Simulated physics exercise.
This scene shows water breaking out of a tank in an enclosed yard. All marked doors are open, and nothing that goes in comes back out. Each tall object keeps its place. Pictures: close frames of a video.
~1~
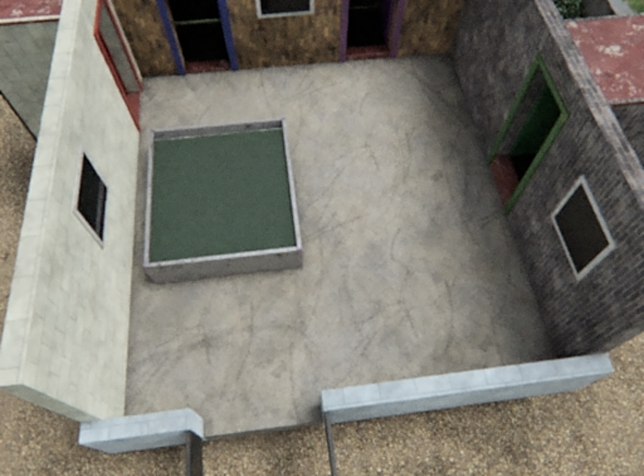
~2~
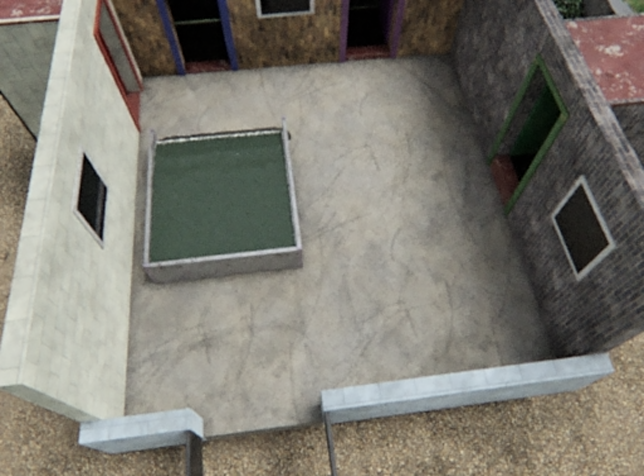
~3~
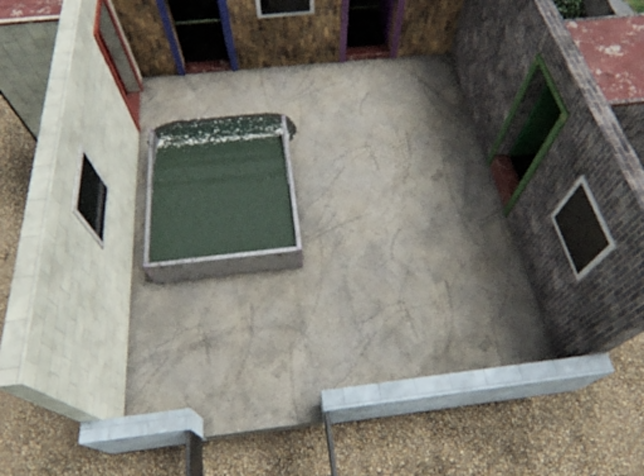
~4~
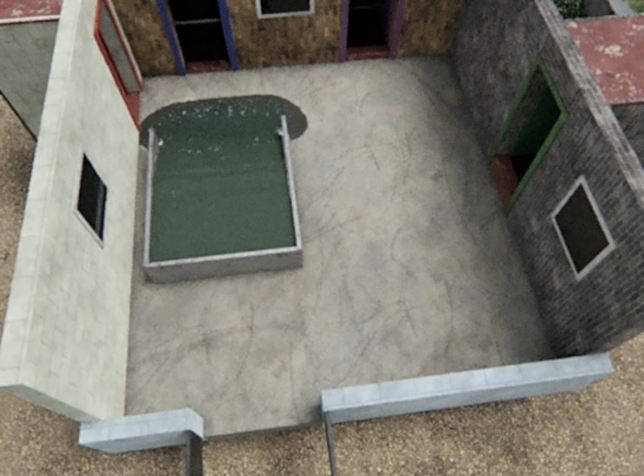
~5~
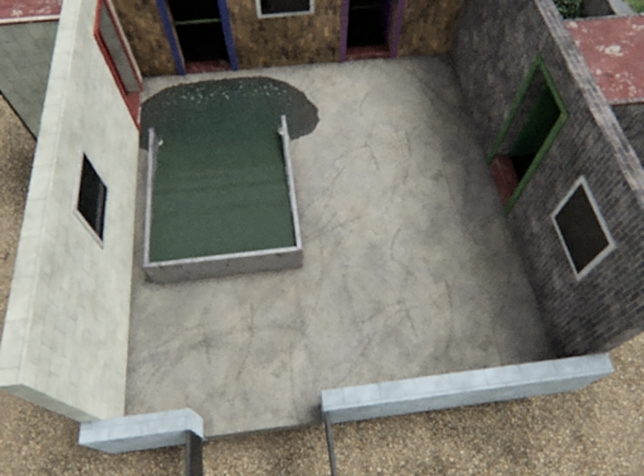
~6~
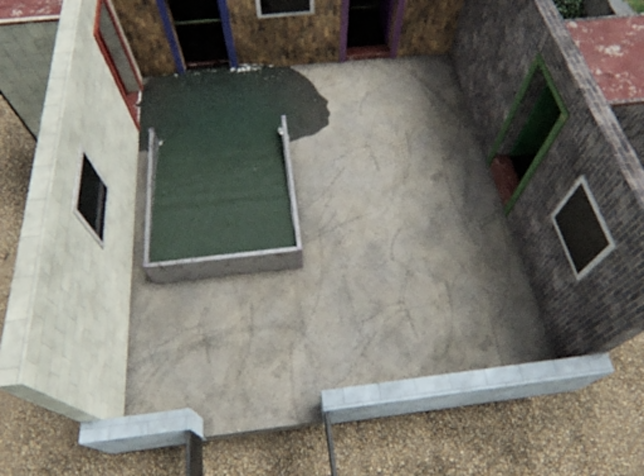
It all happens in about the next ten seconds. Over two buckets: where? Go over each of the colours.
Green door no, purple door no, red door yes, blue door yes.
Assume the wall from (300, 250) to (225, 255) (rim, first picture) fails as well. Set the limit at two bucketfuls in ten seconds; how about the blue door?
Here's my take: The blue door comes in lower.
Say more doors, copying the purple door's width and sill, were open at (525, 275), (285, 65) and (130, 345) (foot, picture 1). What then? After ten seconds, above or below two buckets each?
Stays below the line; crosses the line; stays below the line.
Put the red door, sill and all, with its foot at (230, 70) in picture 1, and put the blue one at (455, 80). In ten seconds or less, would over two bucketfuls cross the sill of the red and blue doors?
My reading: Red exceeds the limit, blue exceeds the limit.
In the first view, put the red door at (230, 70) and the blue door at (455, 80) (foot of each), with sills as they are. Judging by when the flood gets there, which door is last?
Going by the pictures, it's the green door.
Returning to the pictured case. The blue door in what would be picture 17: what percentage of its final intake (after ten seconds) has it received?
Around 45 in a hundred.
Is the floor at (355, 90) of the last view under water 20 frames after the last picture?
Looking there, it would be swamped.
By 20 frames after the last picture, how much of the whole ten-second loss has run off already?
My reading is about 70 per cent.
A moment on, water covers 20 % of the floor; the green door not reached, the purple door not reached, the red door under two buckets in, the blue door over two buckets in.
Next, water covers 25 % of the floor; the green door not reached, the purple door wet at the sill, nothing in, the red door over two buckets in, the blue door far over two buckets in.
Then, water covers 35 % of the floor; the green door not reached, the purple door wet at the sill, nothing in, the red door far over two buckets in, the blue door far over two buckets in.
Later, water covers 60 % of the floor; the green door wet at the sill, nothing in, the purple door wet at the sill, nothing in, the red door far over two buckets in, the blue door far over two buckets in.
In the end, water covers 80 % of the floor; the green door wet at the sill, nothing in, the purple door wet at the sill, nothing in, the red door far over two buckets in, the blue door far over two buckets in.
